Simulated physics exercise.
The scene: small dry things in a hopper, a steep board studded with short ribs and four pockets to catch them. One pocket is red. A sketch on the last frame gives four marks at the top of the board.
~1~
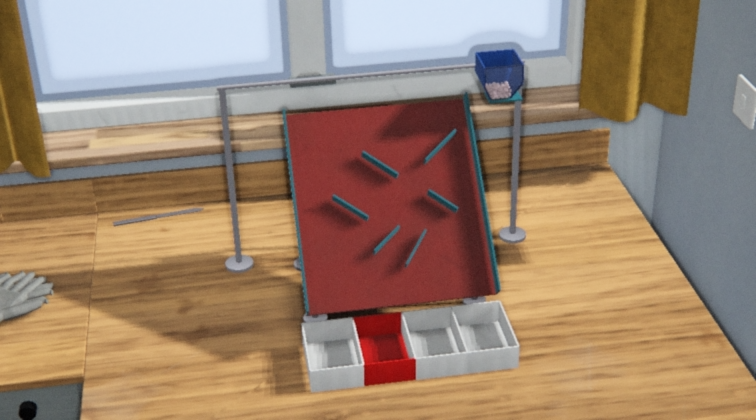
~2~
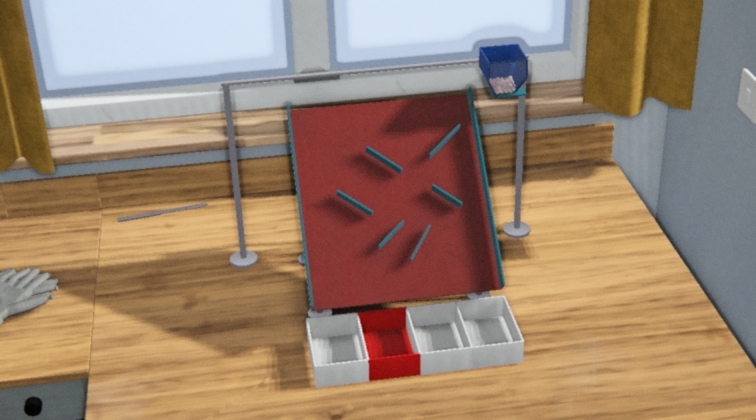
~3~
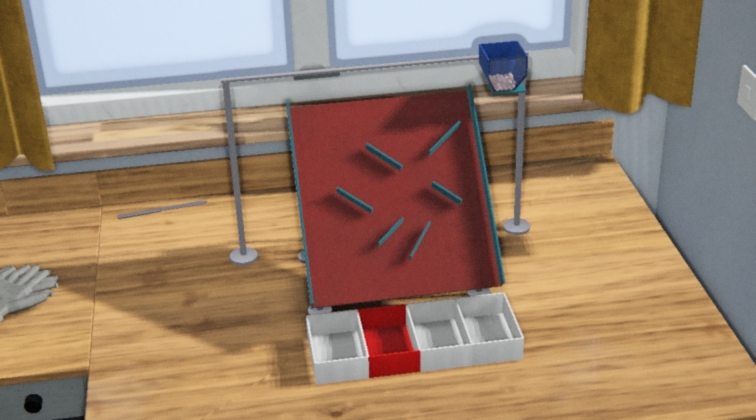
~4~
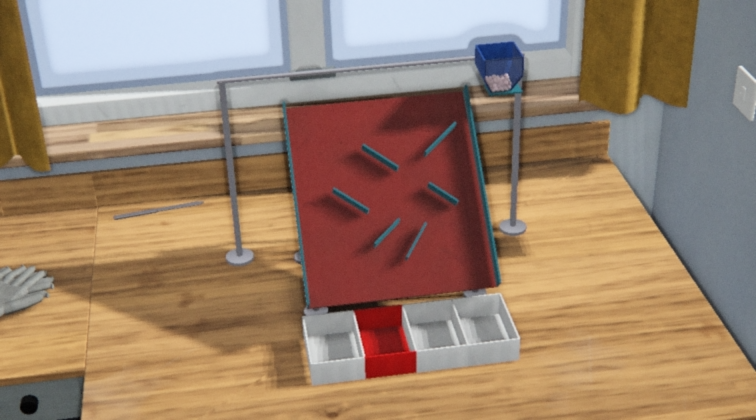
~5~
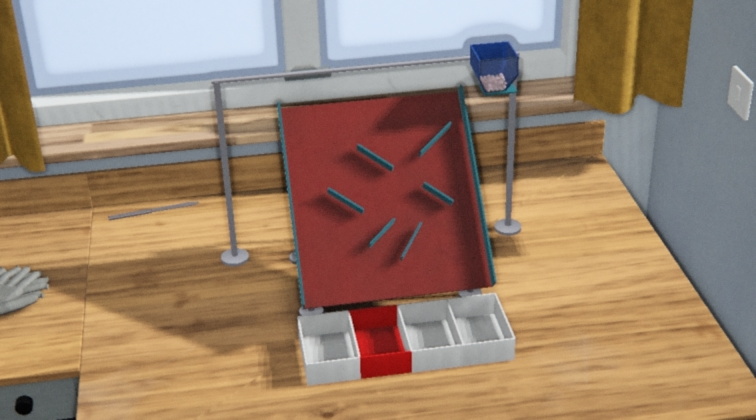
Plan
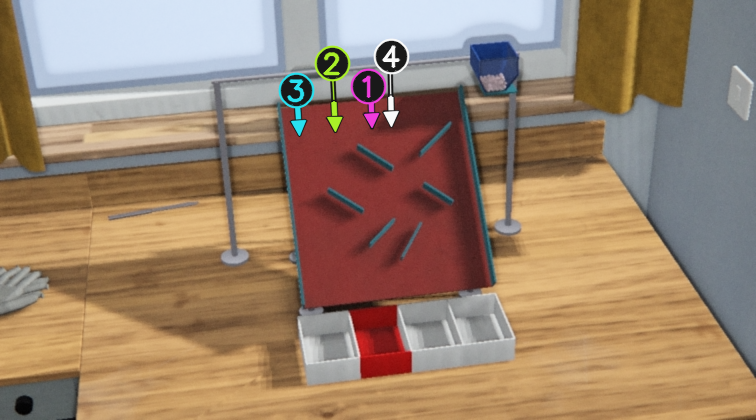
A red ribbed board standing on a wooden worktop above four pockets, one red, with nothing moving but slight view shifts.
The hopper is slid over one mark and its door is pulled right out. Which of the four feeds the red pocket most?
4 is best.
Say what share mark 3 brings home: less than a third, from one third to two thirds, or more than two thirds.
Less than a third.
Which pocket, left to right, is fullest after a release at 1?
The fourth from the left.
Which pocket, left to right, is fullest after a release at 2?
It is the first one.
On the marked copy, mark 1 meets the board at (371, 122); mark 2 meets the board at (335, 126); mark 3 meets the board at (299, 130); mark 4 meets the board at (391, 121).
With 1, a small part in the red pocket, most in other pockets, a small part outside the box.
With 2, a small part in the red pocket, most in other pockets, a small part outside the box.
With 3, a small part in the red pocket, about two thirds in other pockets, about a quarter outside the box.
With 4, about a quarter in the red pocket, about half in other pockets, about a quarter outside the box.
